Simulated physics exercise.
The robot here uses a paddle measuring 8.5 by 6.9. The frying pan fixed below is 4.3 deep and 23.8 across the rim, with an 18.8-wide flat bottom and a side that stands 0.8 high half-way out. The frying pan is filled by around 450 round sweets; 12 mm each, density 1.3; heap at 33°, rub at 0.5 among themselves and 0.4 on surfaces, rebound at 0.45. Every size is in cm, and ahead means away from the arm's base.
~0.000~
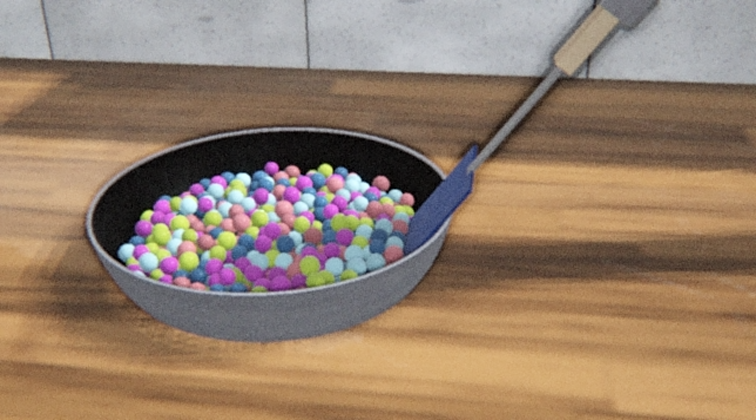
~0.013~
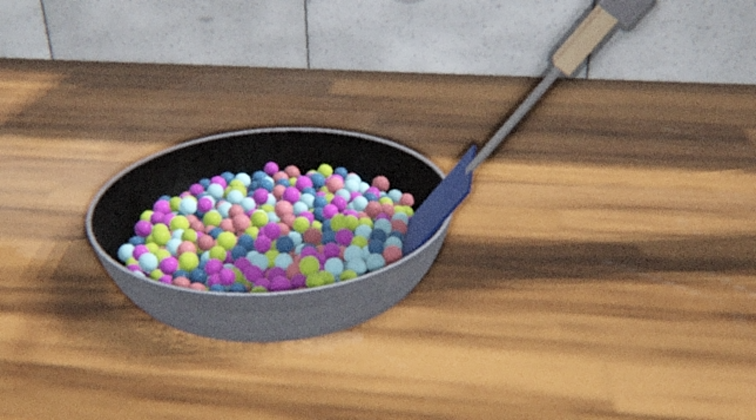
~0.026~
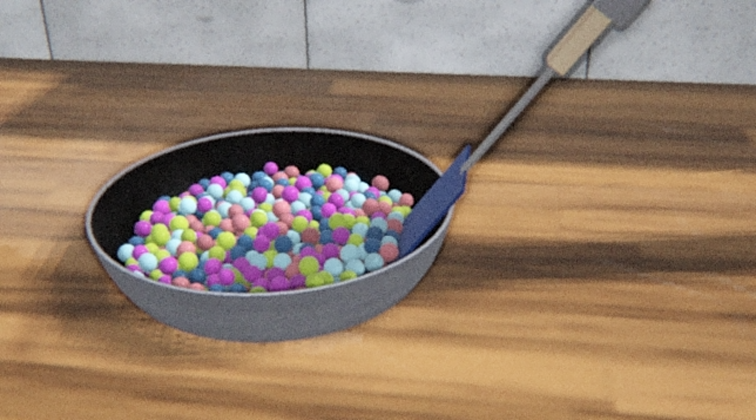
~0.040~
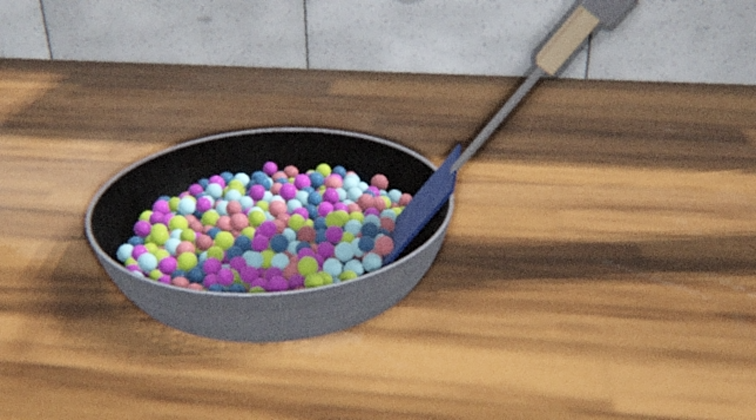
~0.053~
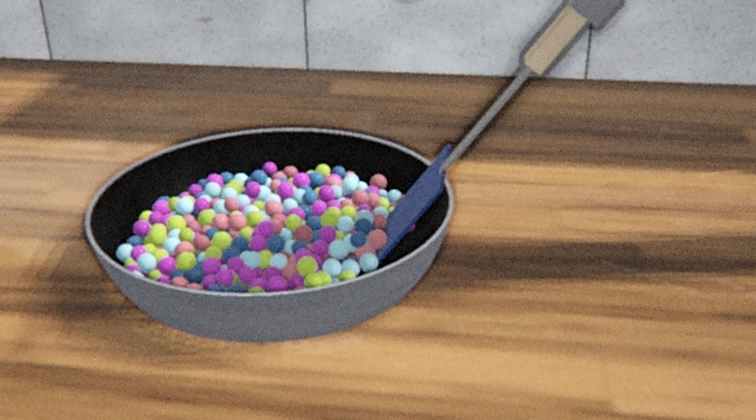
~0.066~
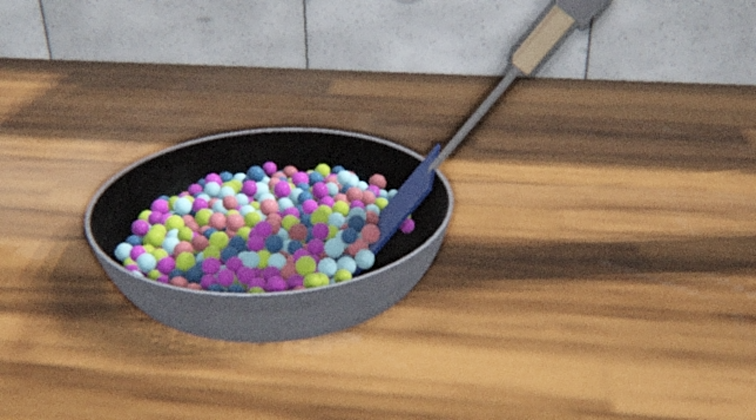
A frying pan of colourful balls stays still while a blue paddle pushes slightly left inside.
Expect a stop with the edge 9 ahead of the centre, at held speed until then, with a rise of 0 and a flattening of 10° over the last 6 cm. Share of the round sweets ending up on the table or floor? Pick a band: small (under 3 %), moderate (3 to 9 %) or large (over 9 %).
The share is moderate, 3 to 9 %.
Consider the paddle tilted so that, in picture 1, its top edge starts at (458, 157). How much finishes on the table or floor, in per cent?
5 percent or so.
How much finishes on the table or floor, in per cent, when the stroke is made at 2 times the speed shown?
Some 15 per cent.
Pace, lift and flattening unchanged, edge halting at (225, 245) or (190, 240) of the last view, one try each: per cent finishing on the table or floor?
First try about 0 percent, second about 0 percent.
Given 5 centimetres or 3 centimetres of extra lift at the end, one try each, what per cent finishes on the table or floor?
Close to 15 and 10 percent respectively.
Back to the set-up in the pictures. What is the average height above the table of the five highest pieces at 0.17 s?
Roughly 5 centimetres.
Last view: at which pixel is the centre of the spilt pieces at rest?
Pixel estimate: About (47, 243).
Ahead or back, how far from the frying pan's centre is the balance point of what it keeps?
Some 3.5 cm ahead of the centre.
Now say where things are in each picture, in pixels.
In the first frame, paddle top edge at (473, 167), sloping 54°; upper third of the load around (287, 223), from x 130 to 410, top at y 170; 450 in the frying pan.
In the second frame, paddle top edge at (472, 167), sloping 54°; upper third of the load around (286, 223), from x 130 to 410, top at y 170.
In the third frame, paddle top edge at (467, 167), sloping 54°; upper third of the load around (291, 222), from x 125 to 410, top at y 170.
In the fourth frame, paddle top edge at (457, 167), sloping 54°; upper third of the load around (288, 221), from x 125 to 410, top at y 170.
In the fifth frame, paddle top edge at (446, 166), sloping 54°; upper third of the load around (287, 220), from x 125 to 405, top at y 170.
In the sixth frame, paddle top edge at (435, 166), sloping 54°; upper third of the load around (286, 218), from x 125 to 405, top at y 170; 450 in the frying pan.
After 0.17 s, sloping 54°, highest piece 5 above the table; 450 in the frying pan.
After 0.28 s, sloping 50°, highest piece 6 above the table; 450 in the frying pan.
After 0.53 s, sloping 44°, highest piece 6 above the table; 430 in the frying pan, 20 on the table or floor.
After 1.58 s, sloping 44°, highest piece 6 above the table; 430 in the frying pan, 20 on the table or floor.
At rest, 430 in the frying pan, 20 on the table or floor. That is 4 % on the table or floor.
